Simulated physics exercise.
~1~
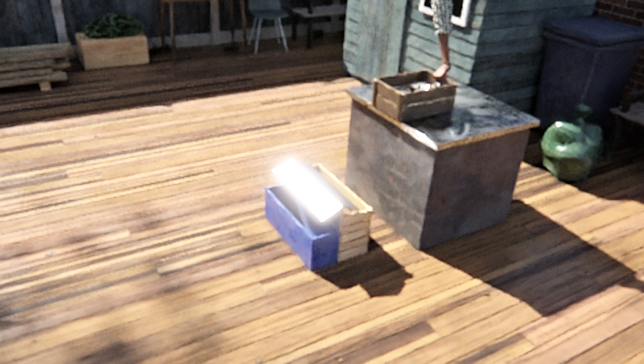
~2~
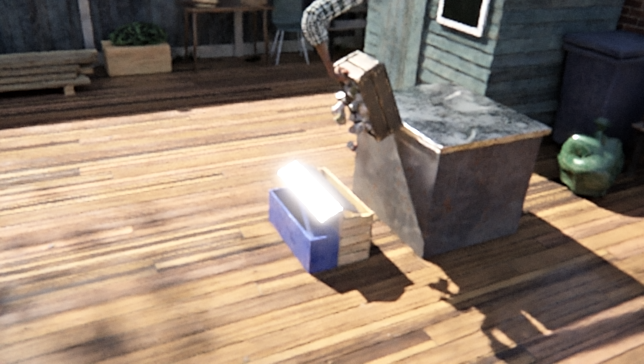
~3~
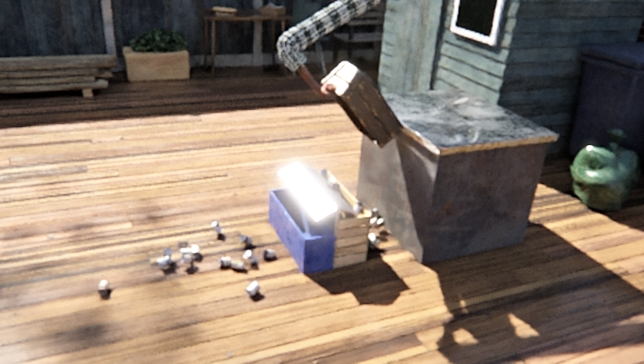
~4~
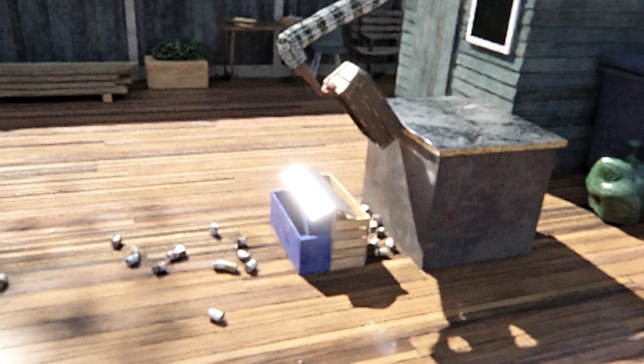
The clip opens on a sunlit wooden deck, where a hand rests at a crate of small tins on a grey bench, above a blue tote and a wooden tote topped by a bright white ridge. An arm in a checked sleeve tips the crate over the bench's left edge, and tins begin to tumble out. The crate tilts further, and the tins pour down around the totes. Some scatter across the deck beyond the blue tote, while others gather between the wooden tote and the bench. Finally, the arm holds the crate steeply tipped, with tins lying on both sides.
